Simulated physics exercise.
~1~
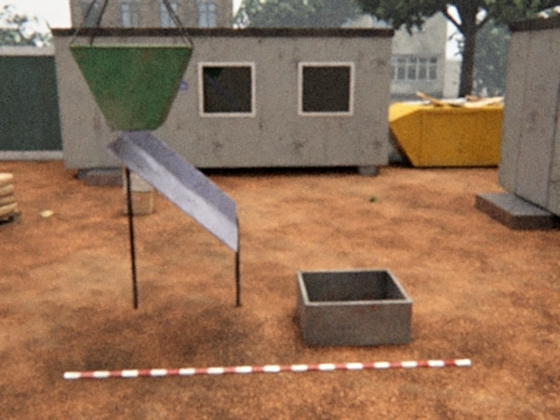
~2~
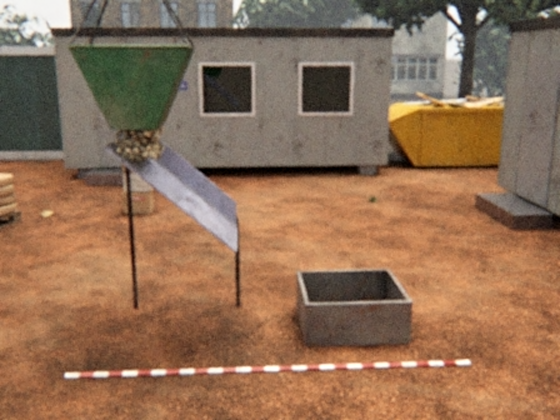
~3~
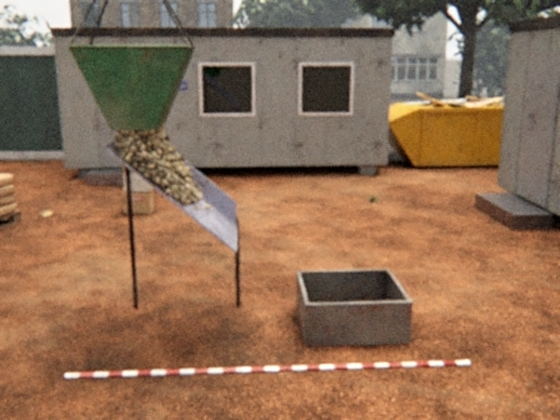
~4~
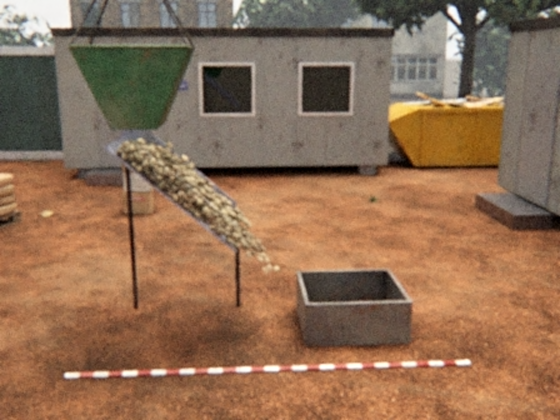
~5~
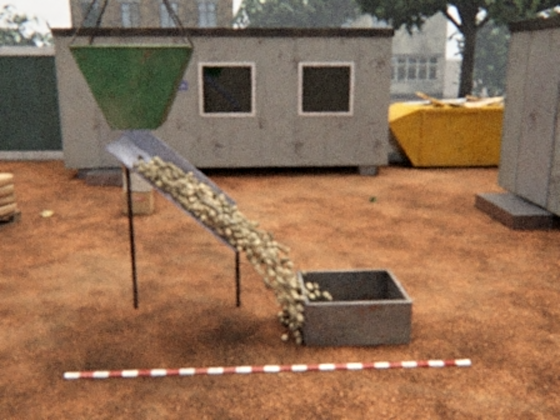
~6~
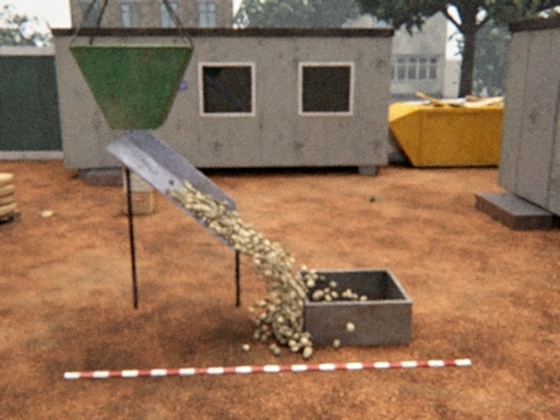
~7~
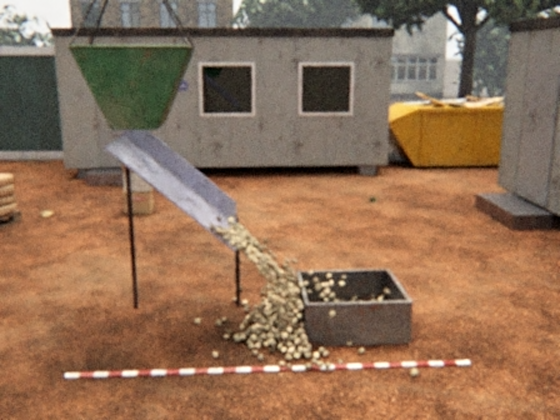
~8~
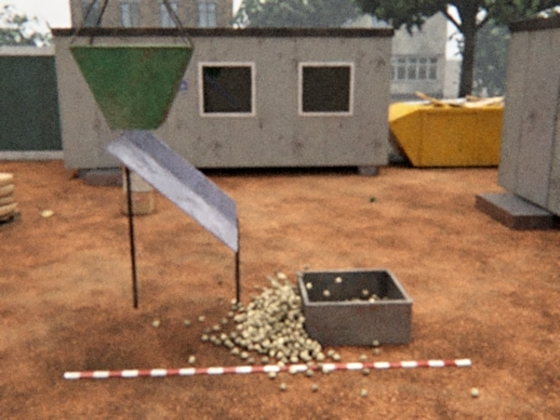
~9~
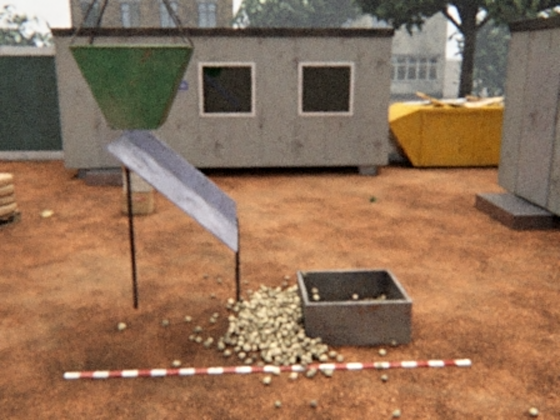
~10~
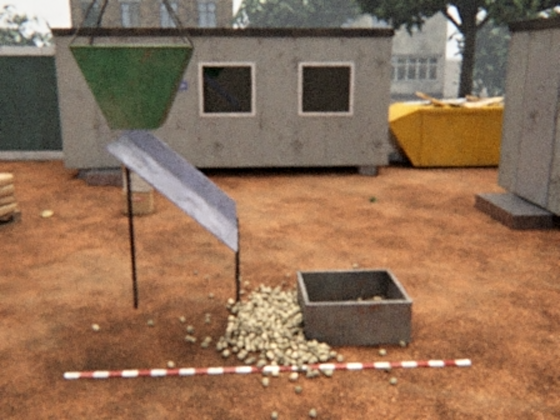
At the start, a green skip hangs above a sloping steel slide on thin legs, with an open grey bin to the lower right and a red and white pole lying on the orange ground. Pale, rounded stones drop from the bottom of the skip onto the slide. They run down to the right in a thick stream and spill off its lower end. Most strike the ground against the bin's left side, while a few bounce into it. The slide empties, and some stones scatter outward. Finally, a heap rests left of the bin, with few stones inside.
